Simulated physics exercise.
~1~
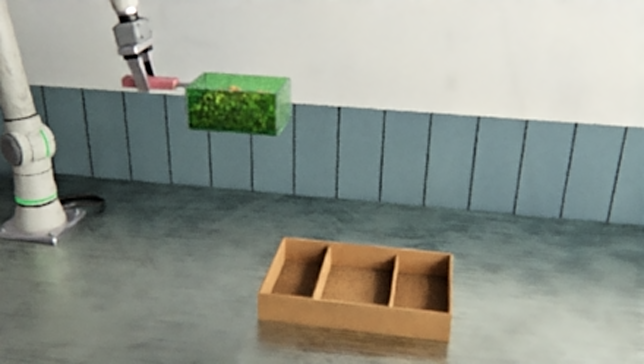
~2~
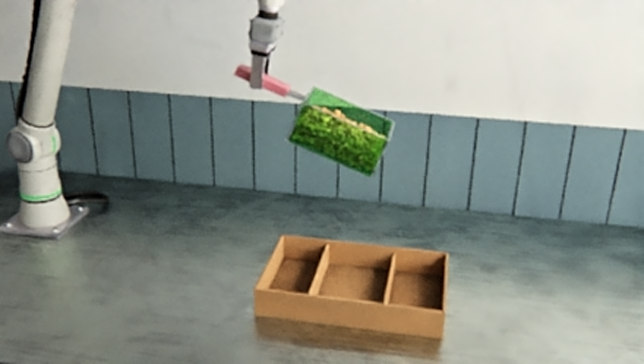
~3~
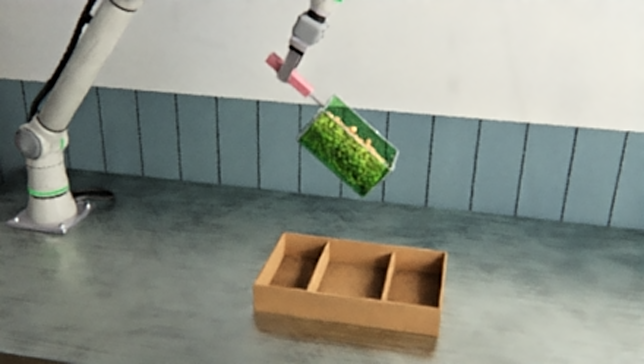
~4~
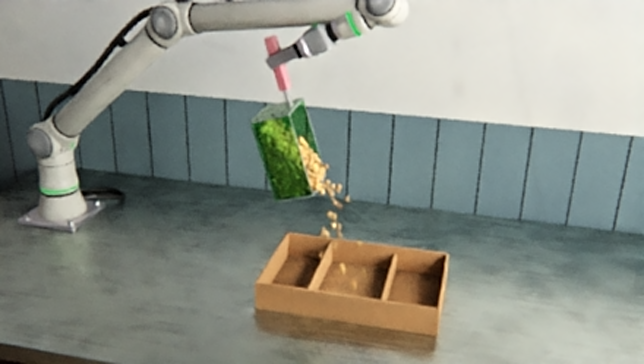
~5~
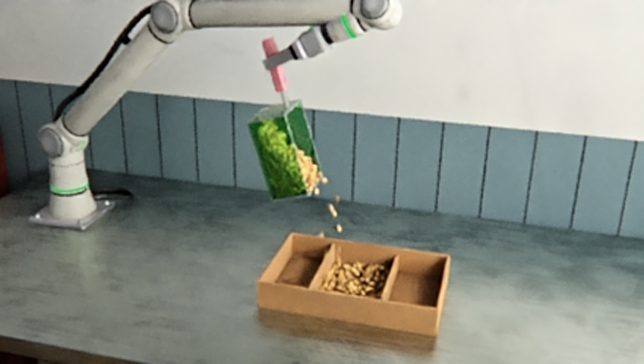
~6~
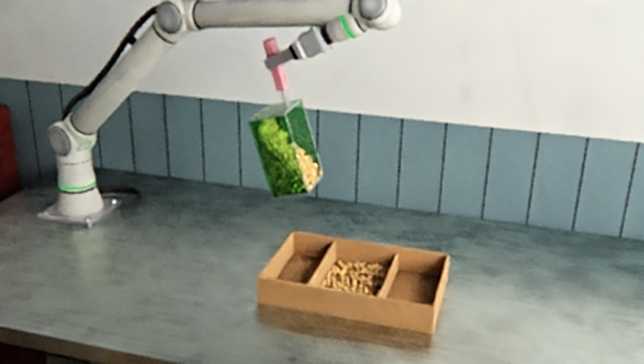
A pale robot arm with green bands holds a clear green-tinted box by its red handle above a dull grey-green table, seen from slightly above against a white wall with blue-grey panelling. A brown open crate, split into three parts, sits on the table. The arm carries the box rightwards, tipping it steadily to show tan pieces beside a green mass. It then draws back a little left and tilts the box steeply, and pieces spill into the crate's middle part. The stream thins and stops, leaving a small heap there while much stays in the still-tilted box.
